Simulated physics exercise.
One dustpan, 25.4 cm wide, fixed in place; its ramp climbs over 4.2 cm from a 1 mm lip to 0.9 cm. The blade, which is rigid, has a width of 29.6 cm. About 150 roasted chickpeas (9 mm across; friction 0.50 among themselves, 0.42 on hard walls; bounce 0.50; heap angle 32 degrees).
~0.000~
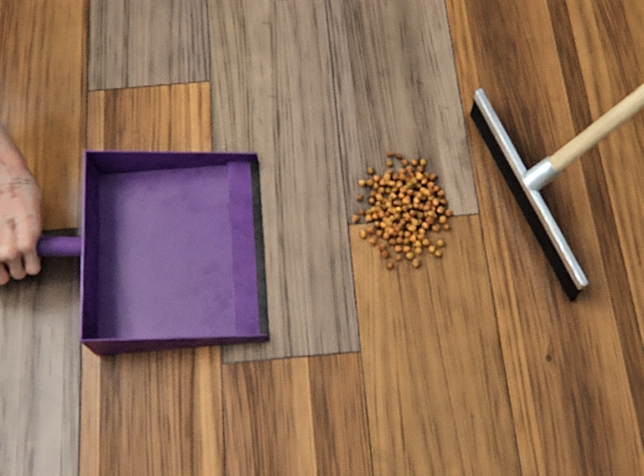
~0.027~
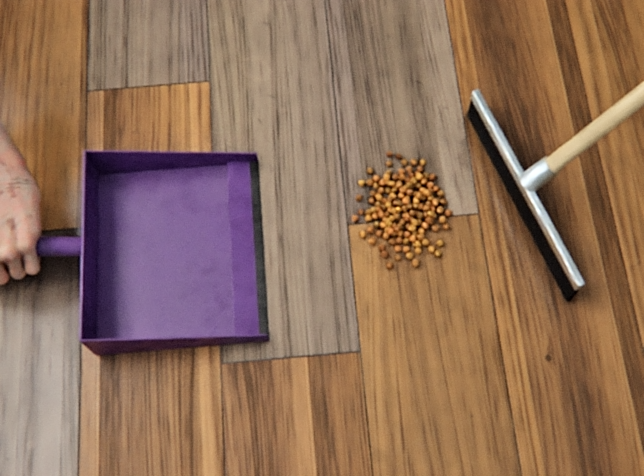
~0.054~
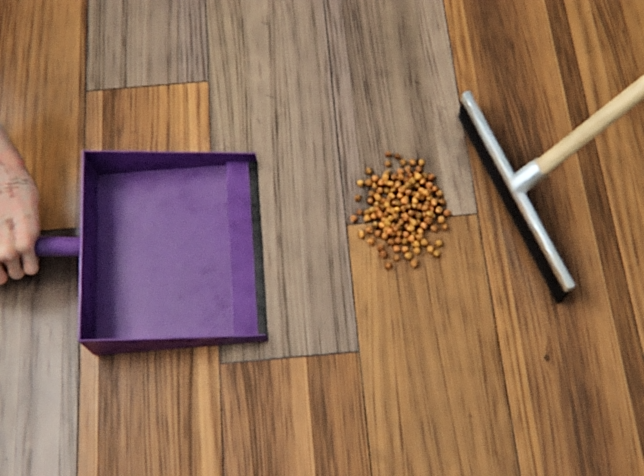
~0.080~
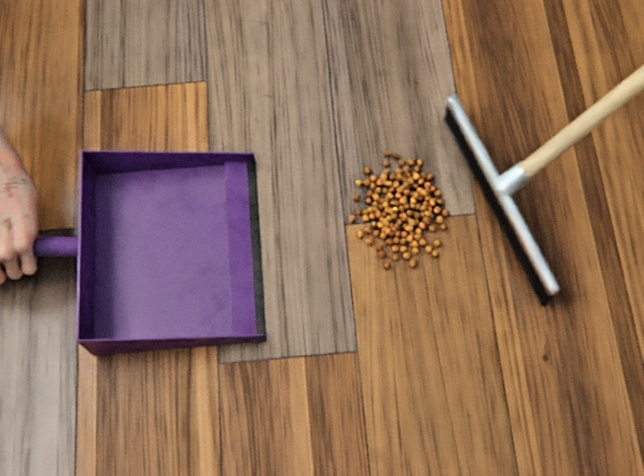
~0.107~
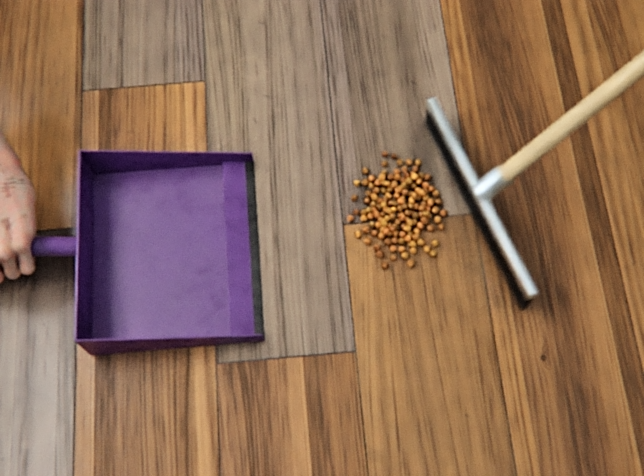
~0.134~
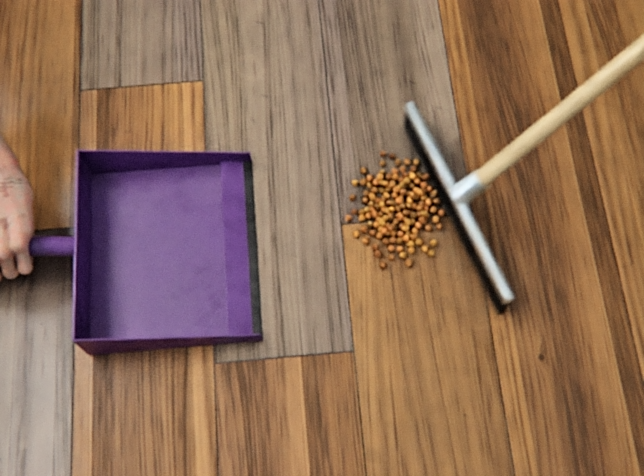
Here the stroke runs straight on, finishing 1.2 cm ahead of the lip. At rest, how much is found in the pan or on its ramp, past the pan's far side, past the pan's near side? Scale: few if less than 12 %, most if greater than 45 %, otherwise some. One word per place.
Pan - most; far side - few; near side - few.
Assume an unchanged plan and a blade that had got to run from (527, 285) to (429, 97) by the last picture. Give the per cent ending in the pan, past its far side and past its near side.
Split: Pan = 15, far = 5, near = 0.
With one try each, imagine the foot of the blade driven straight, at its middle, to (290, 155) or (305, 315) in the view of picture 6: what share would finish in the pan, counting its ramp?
Some 20 in a hundred and 50 in a hundred.
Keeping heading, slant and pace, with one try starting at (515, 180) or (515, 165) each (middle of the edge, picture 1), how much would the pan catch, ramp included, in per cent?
First try about 50 per cent, second about 50 per cent.
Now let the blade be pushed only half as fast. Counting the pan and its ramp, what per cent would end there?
Then about 15 per cent.
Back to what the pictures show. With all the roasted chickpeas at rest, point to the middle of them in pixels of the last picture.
Roughly pixel (250, 255).
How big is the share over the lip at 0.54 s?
About 55 percent up to then.
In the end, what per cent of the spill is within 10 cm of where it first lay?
About 0 per cent.
After 0.25 s, middle of the blade 14 cm from the lip; 0 % over the lip, far side 0 %, near side 0 %.
Then, at 0.32 s, middle of the blade 8 cm from the lip; 0 % over the lip, far side 0 %, near side 0 %.
Then, at 0.54 s, middle of the blade 6 cm from the lip; 55 % over the lip, far side 0 %, near side 5 %.
At rest (1.2 s), pan 50 %, far side 0 %, near side 5 %, in front of the lip or behind the blade 40 %.
